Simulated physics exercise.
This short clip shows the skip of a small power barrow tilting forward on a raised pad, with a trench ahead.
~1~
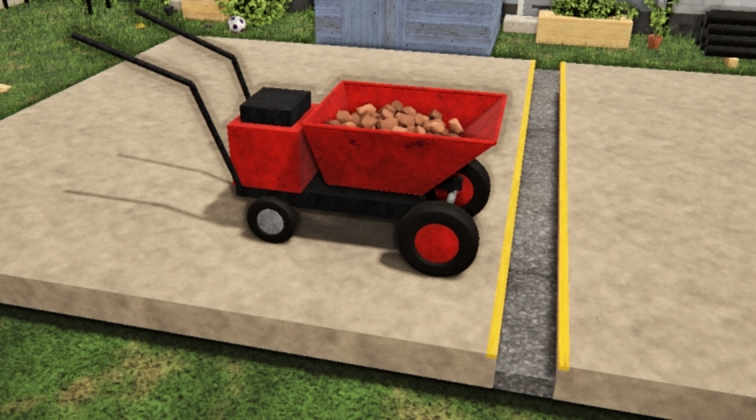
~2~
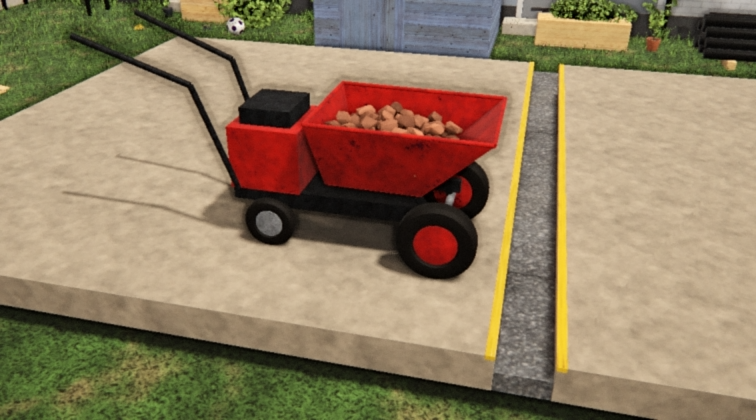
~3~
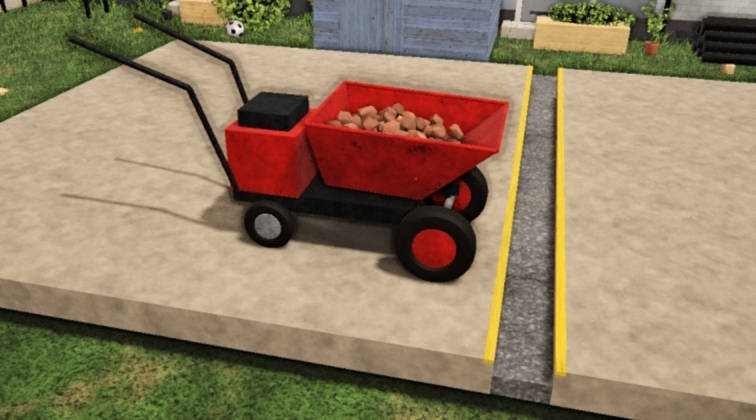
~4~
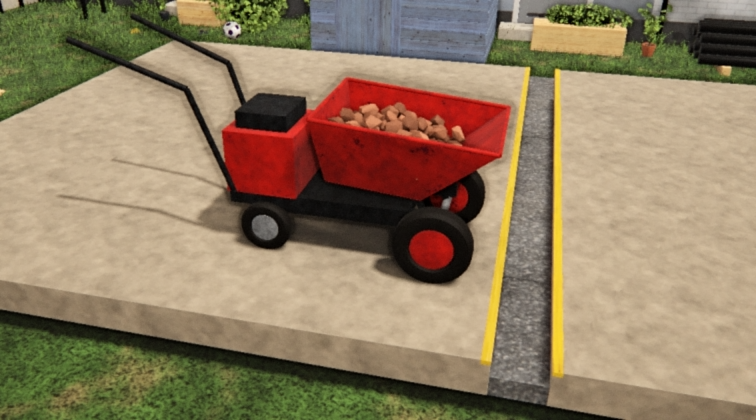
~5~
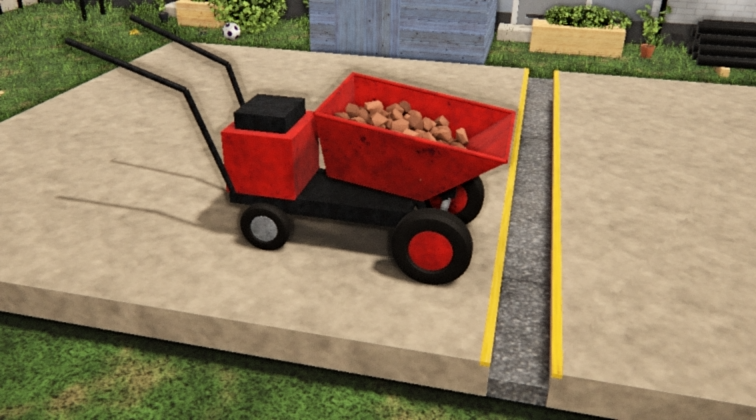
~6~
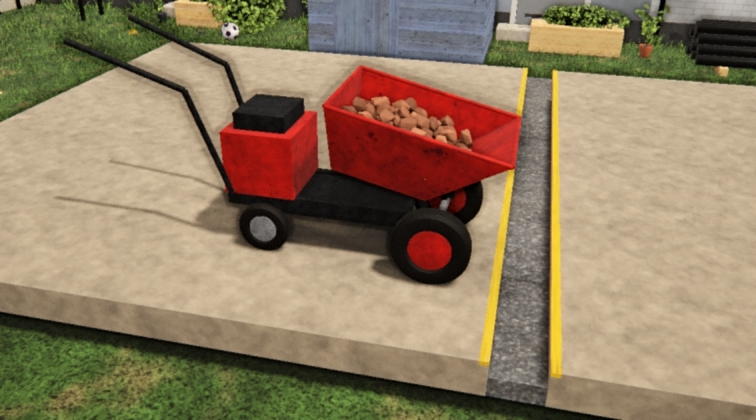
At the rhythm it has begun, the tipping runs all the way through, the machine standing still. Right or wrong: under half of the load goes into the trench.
Right.
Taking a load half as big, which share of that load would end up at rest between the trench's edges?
10 per cent or thereabouts.
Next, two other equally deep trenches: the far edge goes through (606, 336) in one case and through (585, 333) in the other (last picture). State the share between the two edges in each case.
Well, it'd be something like 70 per cent the first time and 40 per cent the second.
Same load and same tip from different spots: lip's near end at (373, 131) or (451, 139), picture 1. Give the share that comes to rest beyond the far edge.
Roughly 0 and 40 percent respectively.
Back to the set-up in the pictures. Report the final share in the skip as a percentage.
About 15 per cent.
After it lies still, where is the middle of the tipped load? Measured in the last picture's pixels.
The centre ends up roughly at (598, 265).
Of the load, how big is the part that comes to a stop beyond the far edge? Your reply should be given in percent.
It works out to roughly 85 percent.
Soon after the last picture, skip tipped well over; all in the skip.
A little later, skip tipped steeply; about two thirds in the skip; about a quarter beyond it; a stray few falling.
Later still, skip tipped right over; a small part in the skip; a stray few in or heaped over the trench; most beyond it.
At rest, skip tipped right over; a small part in the skip; a small part in or heaped over the trench; most beyond it.
